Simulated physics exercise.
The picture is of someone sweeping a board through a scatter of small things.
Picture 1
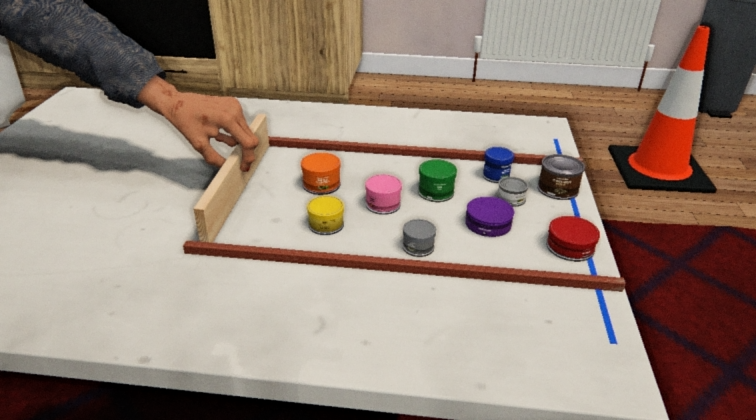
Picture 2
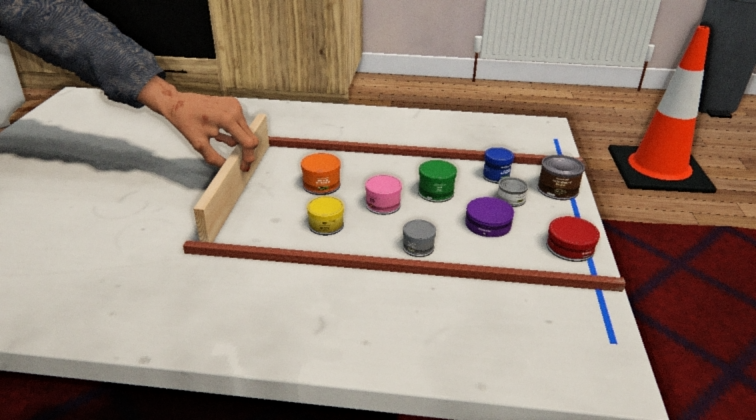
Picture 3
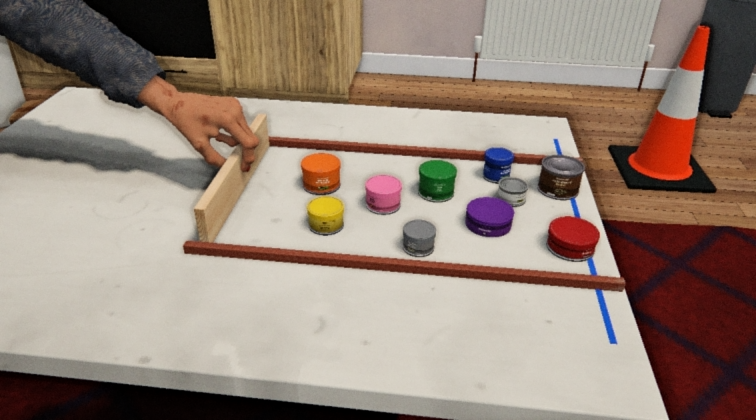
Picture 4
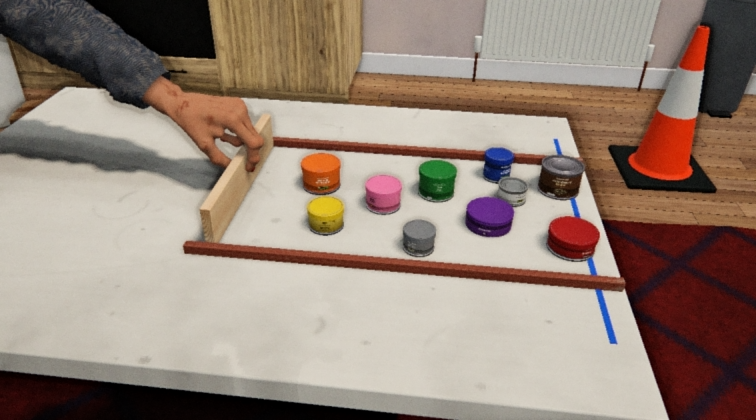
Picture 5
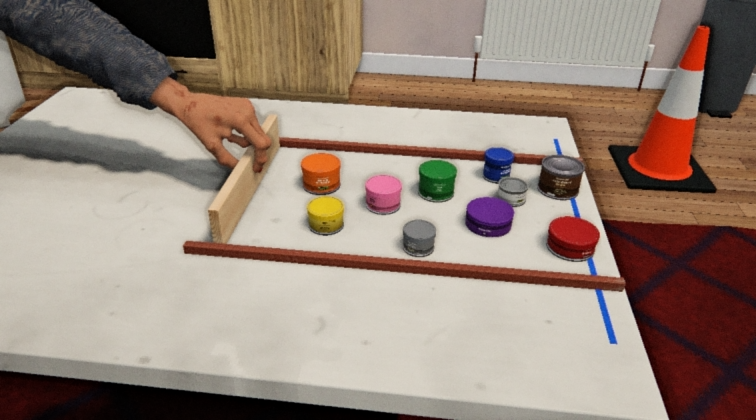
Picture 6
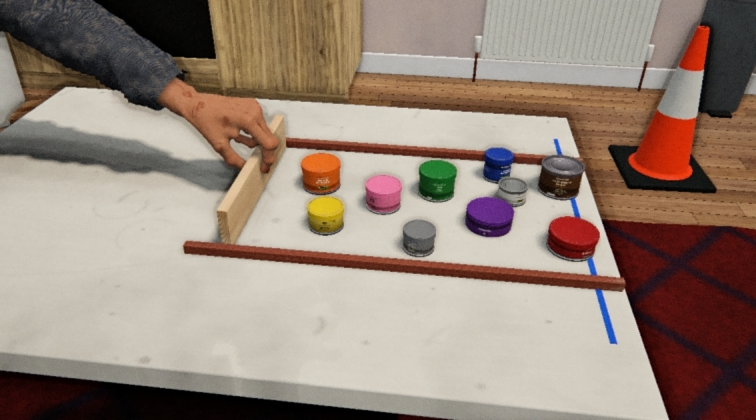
A hand in a dark grey sleeve holds an upright wooden board at the left of a white tabletop, seen from above at an angle in a room with an orange-and-white traffic cone. Orange, yellow, pink, green, grey, purple, blue, white, brown and red tins sit between reddish rails, near blue tape. The hand, still at first, slides the board slightly right, touching no tins, while the camera stays fixed.
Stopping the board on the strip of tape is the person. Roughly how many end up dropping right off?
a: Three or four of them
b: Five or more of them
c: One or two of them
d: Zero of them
The answer is b.
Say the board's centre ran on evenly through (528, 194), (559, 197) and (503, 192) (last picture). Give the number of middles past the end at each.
2, 5 and 0.
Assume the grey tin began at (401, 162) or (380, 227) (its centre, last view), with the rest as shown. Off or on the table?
One after the other: It keeps its spot; it keeps its spot.
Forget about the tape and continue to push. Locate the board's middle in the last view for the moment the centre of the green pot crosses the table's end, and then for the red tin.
I'd put it close to (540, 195), and close to (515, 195) for the other one.
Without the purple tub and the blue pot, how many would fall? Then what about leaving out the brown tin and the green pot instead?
The count is 3 in one try and 3 in the other, in that order.
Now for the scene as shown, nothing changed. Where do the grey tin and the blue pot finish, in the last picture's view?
(611, 259), and the other (584, 171).
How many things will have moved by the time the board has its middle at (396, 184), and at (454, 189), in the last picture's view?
Tally: 5; 7.
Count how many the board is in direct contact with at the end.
Total: 5.
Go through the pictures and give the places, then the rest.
The first frame shows brown tin (561, 177); red tin (572, 238); white tin (512, 192); board (237, 173); tape (578, 217).
The second frame shows red tin (572, 239); pink pot (383, 195).
The third frame shows white tin (512, 192); orange tin (321, 174).
The fourth frame shows brown tin (561, 177); green pot (437, 181).
The fifth frame shows red tin (572, 239); yellow tin (326, 216).
The sixth frame shows brown tin (561, 177); red tin (572, 239); white tin (512, 192); board (257, 174); tape (578, 217).
Soon after, none off yet; brown tin at rest near (561, 177); red tin at rest near (572, 239); white tin at rest near (512, 192).
In the end, the number that fall off is five or more; gone, green pot, purple tub, white tin, red tin and brown tin.
